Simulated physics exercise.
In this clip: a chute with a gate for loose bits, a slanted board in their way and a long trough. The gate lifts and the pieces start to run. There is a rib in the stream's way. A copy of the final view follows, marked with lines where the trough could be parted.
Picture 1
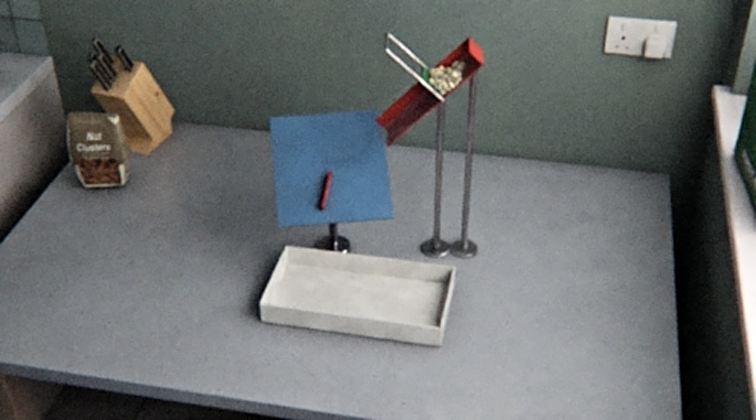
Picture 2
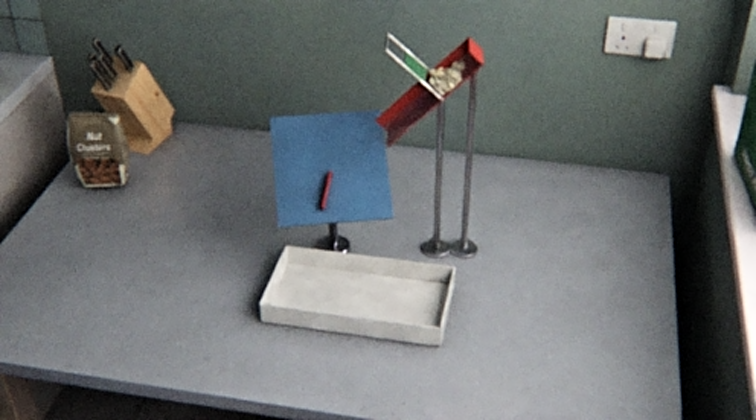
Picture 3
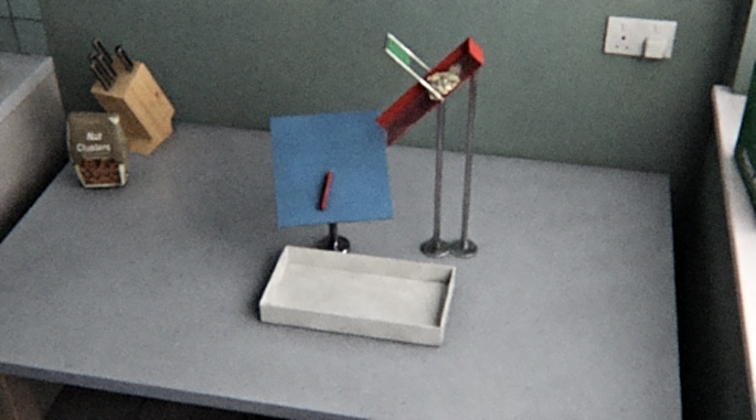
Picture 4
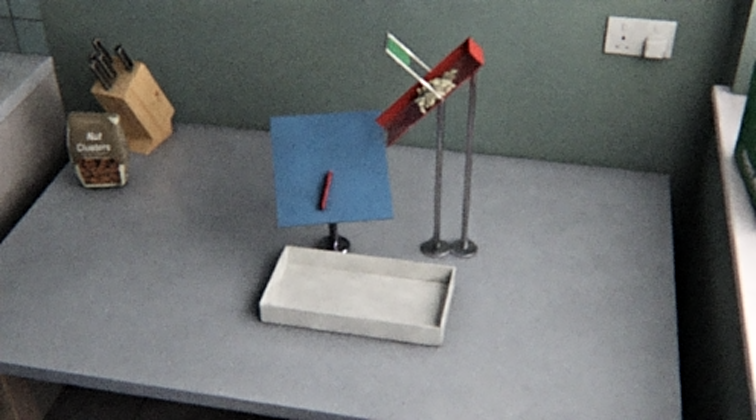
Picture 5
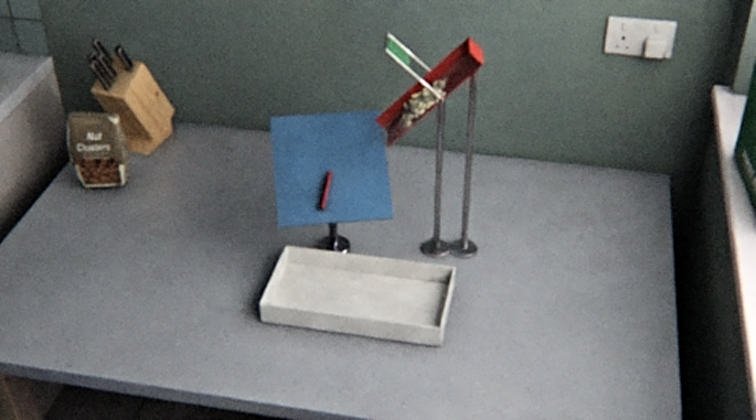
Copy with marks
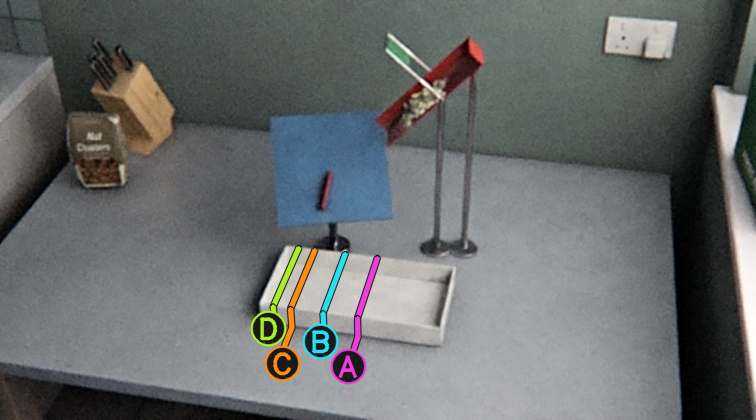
A grey tabletop against a dark green wall, seen from above at an angle by a still camera, holds a knife block and a brown bag labelled nut clusters at the left. A tilted blue board with a small dark red rib stands behind a long pale trough, beside a red chute on two metal posts. The green gate slides up its white frame, and the whitish beans slide down the chute leftward.
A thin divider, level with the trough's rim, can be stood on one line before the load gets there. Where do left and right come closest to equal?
Use line B.
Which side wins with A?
Left.
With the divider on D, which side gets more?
More lands on the right.
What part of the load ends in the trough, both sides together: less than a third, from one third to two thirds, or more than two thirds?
More than two thirds.
On the marked copy, line A crosses the front rim at (357, 317); line B crosses the front rim at (323, 312); line C crosses the front rim at (290, 308); line D crosses the front rim at (273, 305).
With A, of what is caught, most on the left of the divider, a small part on the right.
With B, of what is caught, about a third on the left of the divider, about two thirds on the right.
With C, of what is caught, a small part on the left of the divider, nearly all on the right.
With D, of what is caught, a stray few on the left of the divider, nearly all on the right.
